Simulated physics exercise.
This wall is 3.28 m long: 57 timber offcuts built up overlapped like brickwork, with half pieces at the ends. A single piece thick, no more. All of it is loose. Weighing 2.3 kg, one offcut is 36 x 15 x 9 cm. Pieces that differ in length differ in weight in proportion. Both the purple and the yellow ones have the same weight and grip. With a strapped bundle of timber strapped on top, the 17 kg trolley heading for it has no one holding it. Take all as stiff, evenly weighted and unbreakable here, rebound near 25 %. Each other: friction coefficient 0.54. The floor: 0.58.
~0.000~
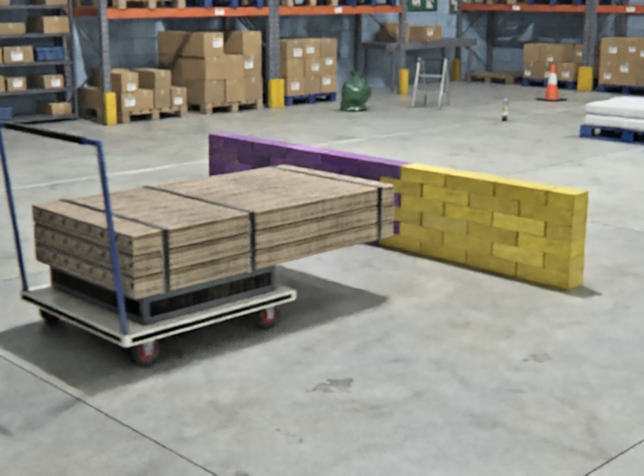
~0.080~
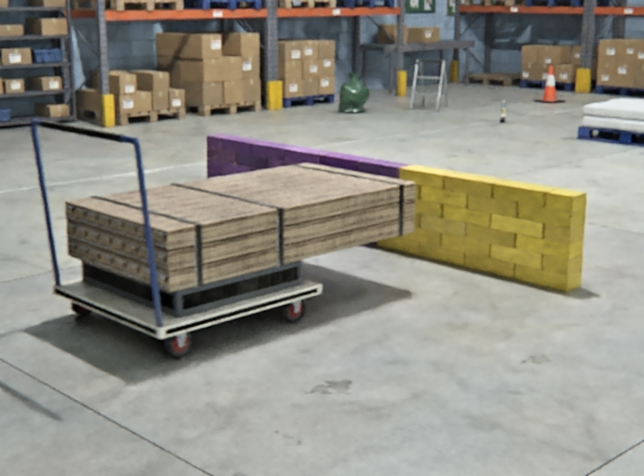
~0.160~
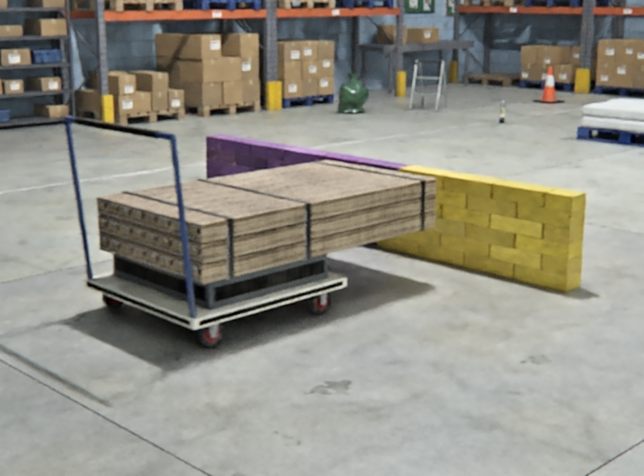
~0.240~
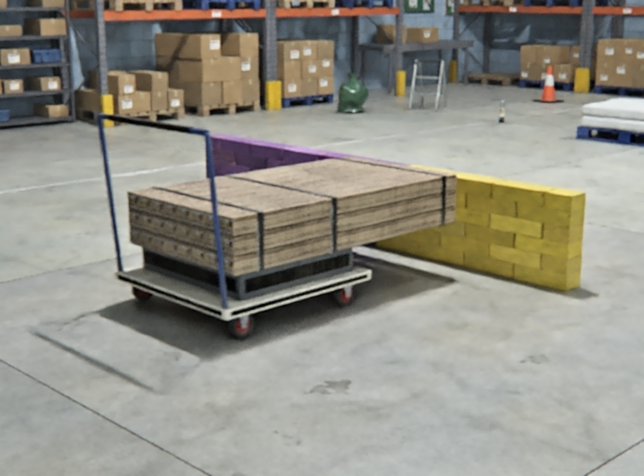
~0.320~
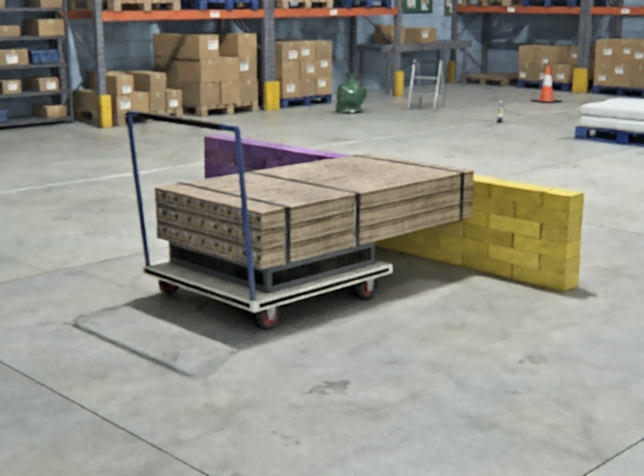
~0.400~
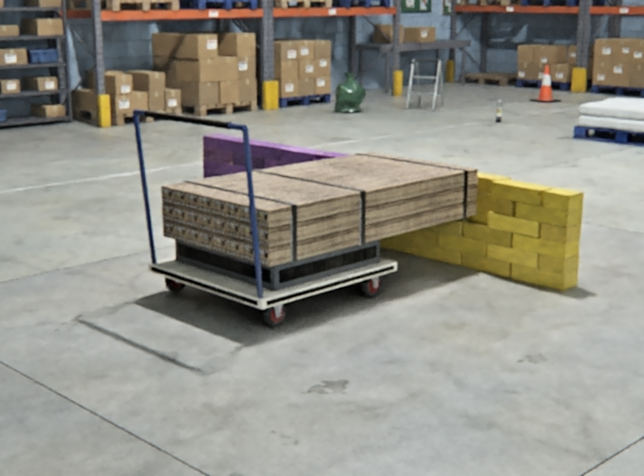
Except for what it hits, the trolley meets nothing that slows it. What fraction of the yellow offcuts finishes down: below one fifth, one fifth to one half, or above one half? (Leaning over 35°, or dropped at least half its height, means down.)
I expect the share ending down to be a fifth to half.
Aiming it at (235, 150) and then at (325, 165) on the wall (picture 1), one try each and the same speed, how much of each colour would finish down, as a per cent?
Yellow 0 then 10, purple 30 then 40 per cent.
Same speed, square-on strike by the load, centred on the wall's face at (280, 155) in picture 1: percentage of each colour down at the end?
For yellow it's 0 per cent, for purple 50 per cent.
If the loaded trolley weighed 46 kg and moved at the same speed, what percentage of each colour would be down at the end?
Yellow 40, purple 10 per cent.
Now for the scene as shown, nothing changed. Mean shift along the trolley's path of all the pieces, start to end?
Mean shift: Roughly 10 cm.
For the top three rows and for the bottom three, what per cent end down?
The top part comes to 40 per cent, the bottom part to 0 per cent.
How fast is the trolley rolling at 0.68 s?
I'd put it at roughly 0.2 m/s.
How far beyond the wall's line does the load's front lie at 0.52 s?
Reading: Approx. 10 cm past the line.
By 0.52 s, load 12 cm past the wall's line, still rolling; none of the 24 yellow offcuts down (0 of 57 in all colours); top yellow offcut tilted 18°; top purple offcut tilted 23°, 30 mm lower.
By 0.68 s, load 16 cm past the wall's line, still rolling; 8 of the 24 yellow offcuts down (12 of 57 in all colours); top yellow offcut tilted 48°; top purple offcut tilted 72°, 21 cm lower.
By 1.04 s, load 23 cm past the wall's line, still rolling; 8 of the 24 yellow offcuts down (12 of 57 in all colours); top yellow offcut tilted 56°, 29 cm lower; top purple offcut on its side.
When it is over (2.4 s), load 31 cm past the wall's line, stopped; 8 of the 24 yellow offcuts down (12 of 57 in all colours); top yellow offcut on its side; top purple offcut on its side. That is 33 per cent. In pixels of the last frame, middles, top yellow offcut near (596, 251), top purple offcut near (425, 218).
